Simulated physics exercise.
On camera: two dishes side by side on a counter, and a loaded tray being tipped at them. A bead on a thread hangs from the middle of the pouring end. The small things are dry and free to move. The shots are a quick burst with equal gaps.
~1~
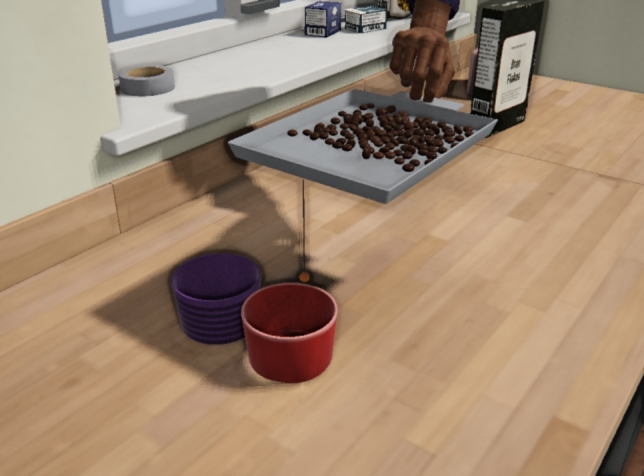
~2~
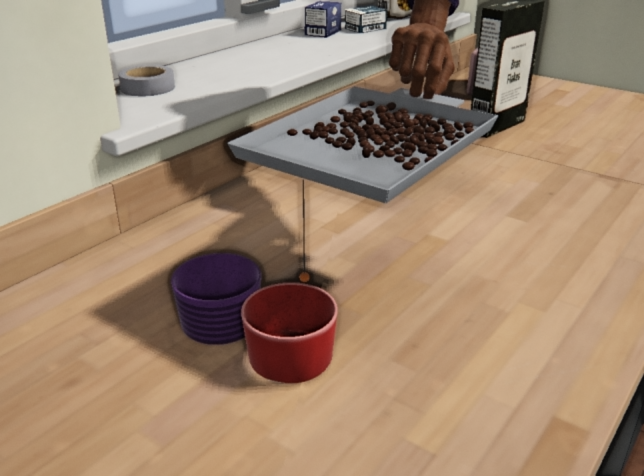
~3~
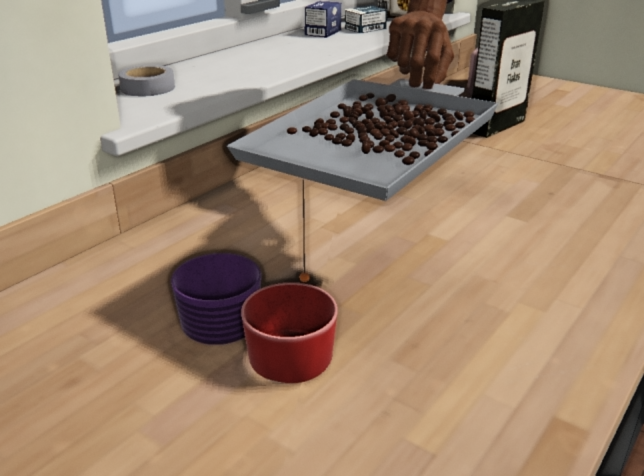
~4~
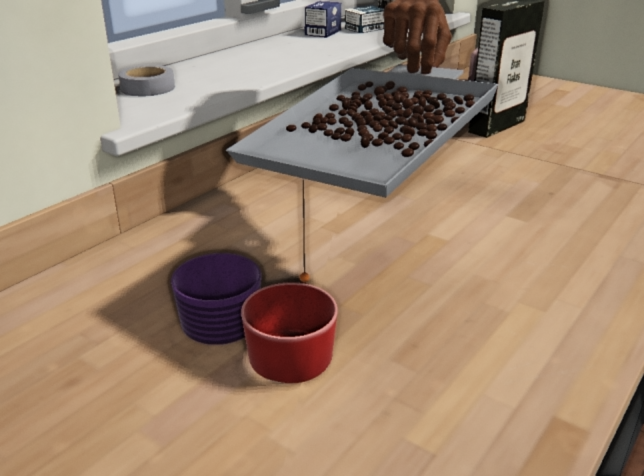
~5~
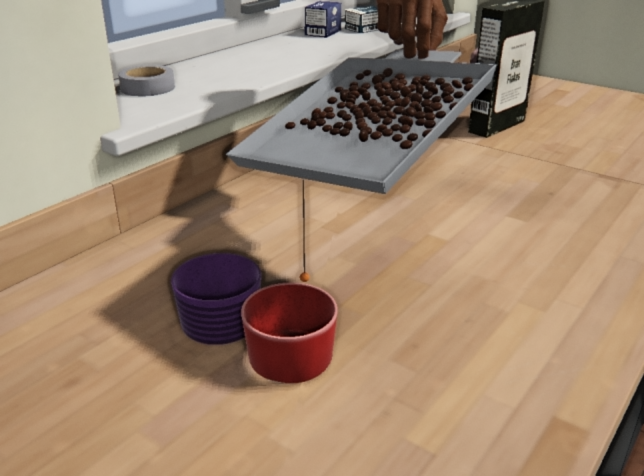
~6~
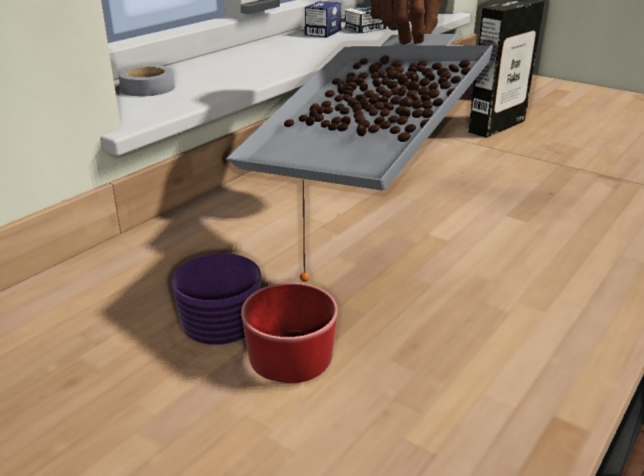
Hand tilting a grey tray of small dark brown pieces, its far end rising above purple and red dishes on a wooden counter.
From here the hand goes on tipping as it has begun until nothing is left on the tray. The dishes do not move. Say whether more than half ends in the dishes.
They take over half between them.
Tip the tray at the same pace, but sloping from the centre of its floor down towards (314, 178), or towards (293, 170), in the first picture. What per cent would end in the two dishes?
About 60 and 90 per cent.
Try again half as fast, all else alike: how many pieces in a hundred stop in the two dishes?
Roughly 90 in a hundred.
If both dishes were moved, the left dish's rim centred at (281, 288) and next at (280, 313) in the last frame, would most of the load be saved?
In turn: The smaller part; below a half.
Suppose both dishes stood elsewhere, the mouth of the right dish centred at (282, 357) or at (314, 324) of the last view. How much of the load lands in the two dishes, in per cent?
About 10 and 50 per cent.
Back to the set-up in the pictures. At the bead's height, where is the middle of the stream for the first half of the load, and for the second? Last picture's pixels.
Around (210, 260) and then (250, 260).
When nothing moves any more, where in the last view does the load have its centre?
Around (221, 315).
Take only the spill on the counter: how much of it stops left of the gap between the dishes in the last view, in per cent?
Some 40 per cent.
Soon after the last picture, tray tipped steeply; most on the tray; about a quarter in the air.
A little later, tray tipped past a quarter turn; a small part on the tray; a small part in the right dish; about two thirds in the left dish; a small part outside both; a small part in the air.
Later still, tray tipped past a quarter turn; a small part in the right dish; most in the left dish; about a quarter outside both.
At rest, tray tipped past a quarter turn; a small part in the right dish; most in the left dish; about a quarter outside both.
